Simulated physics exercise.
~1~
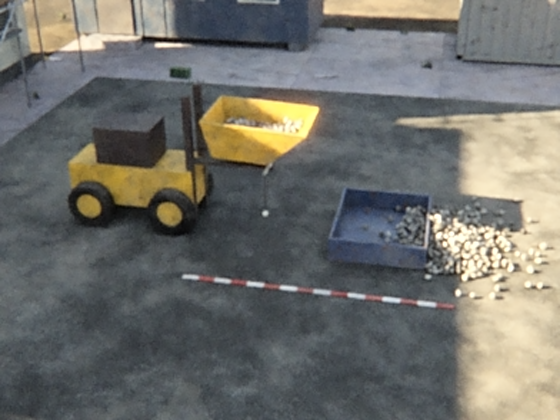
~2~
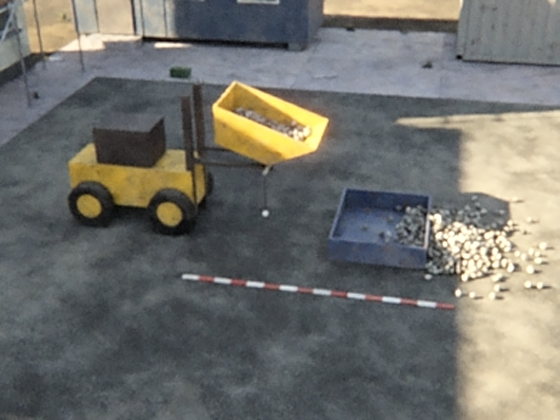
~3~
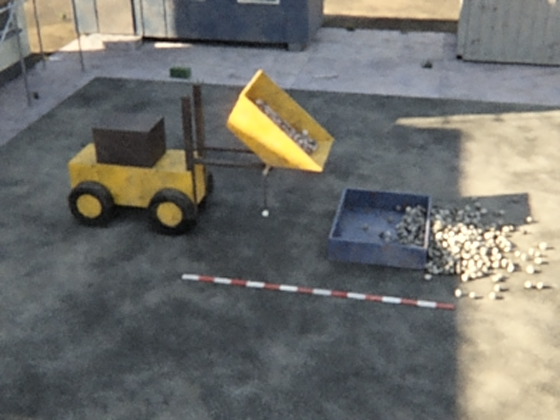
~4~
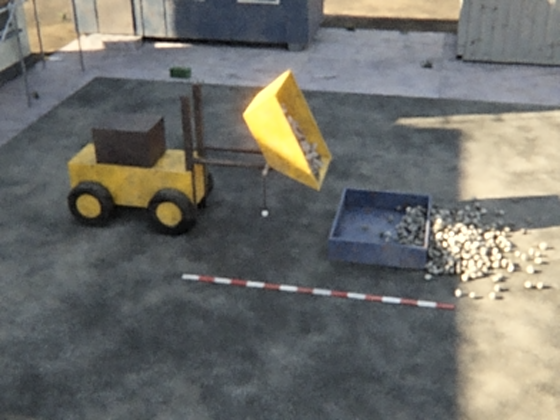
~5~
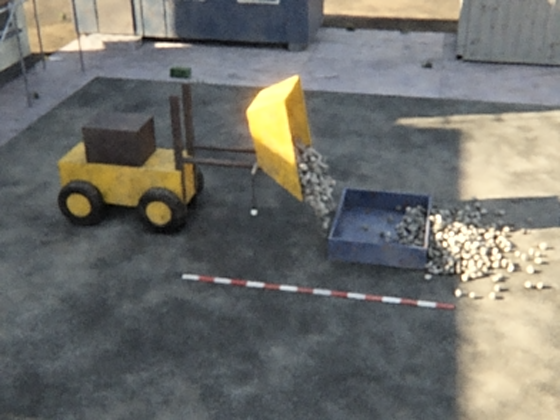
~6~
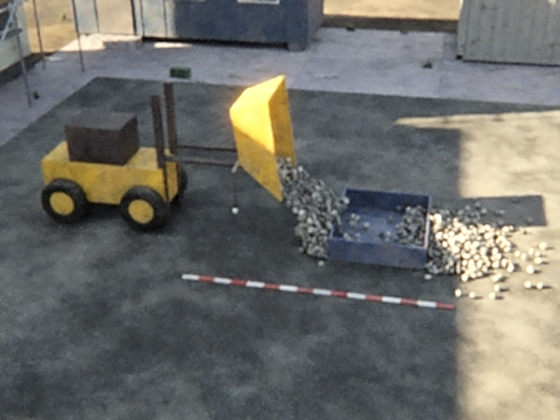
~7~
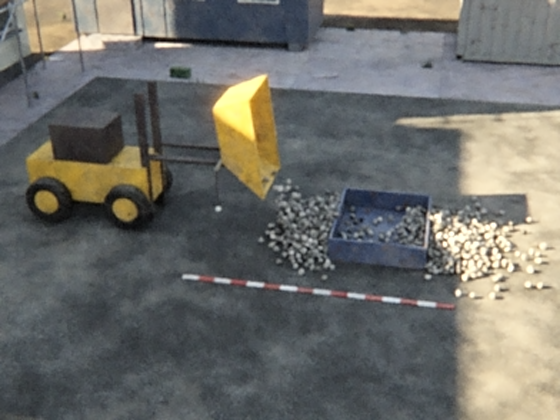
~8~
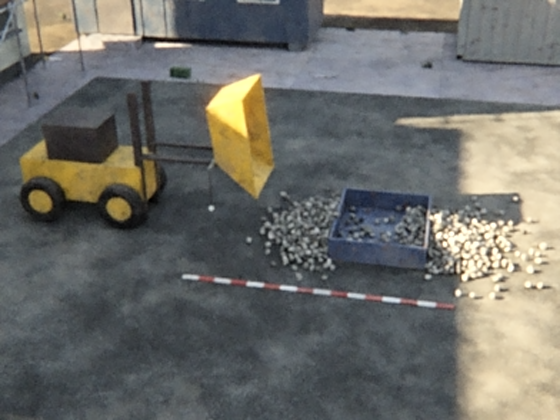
Yellow forklift tipping its skip while backing left, spilling pale stones mostly short of a blue bin, then standing still, skip emptied.
